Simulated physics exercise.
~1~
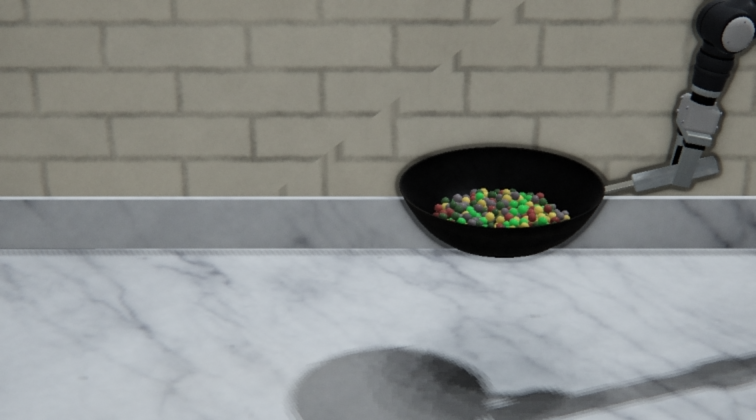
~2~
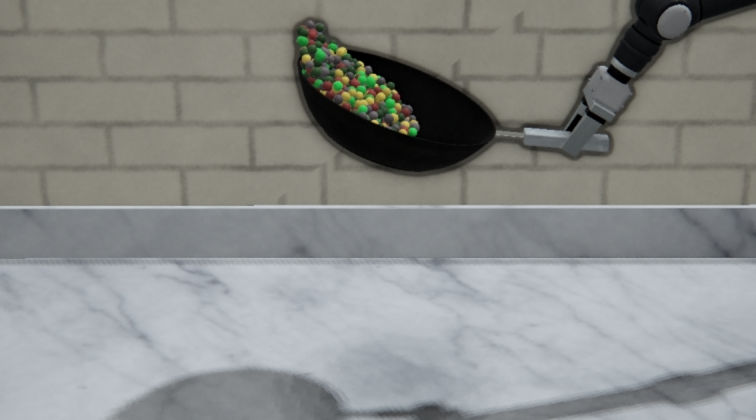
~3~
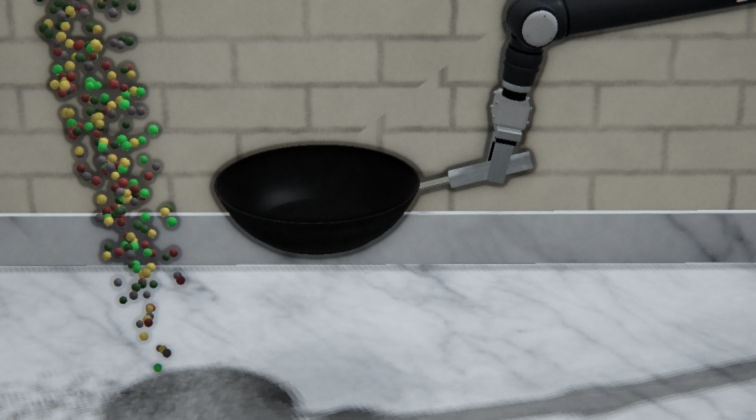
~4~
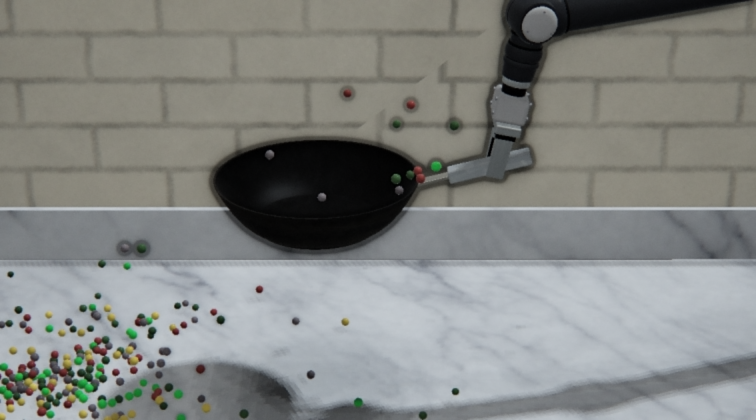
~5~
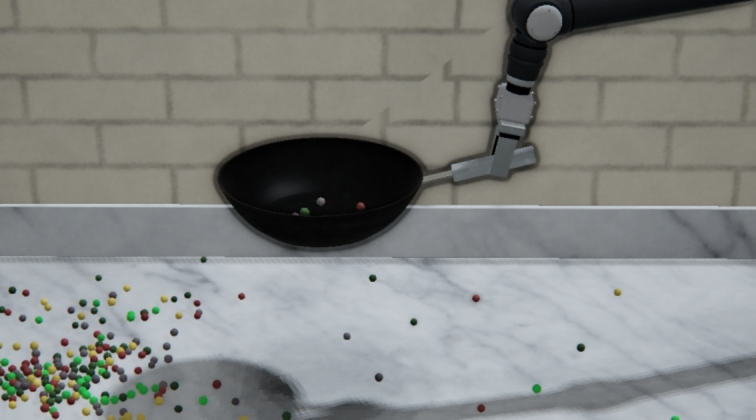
Above a marble counter by a brick wall, a robot arm swung a black wok of colourful round sweets up and to the left, flinging nearly all of them out; they scattered over the counter, leaving just a few in the levelled wok.
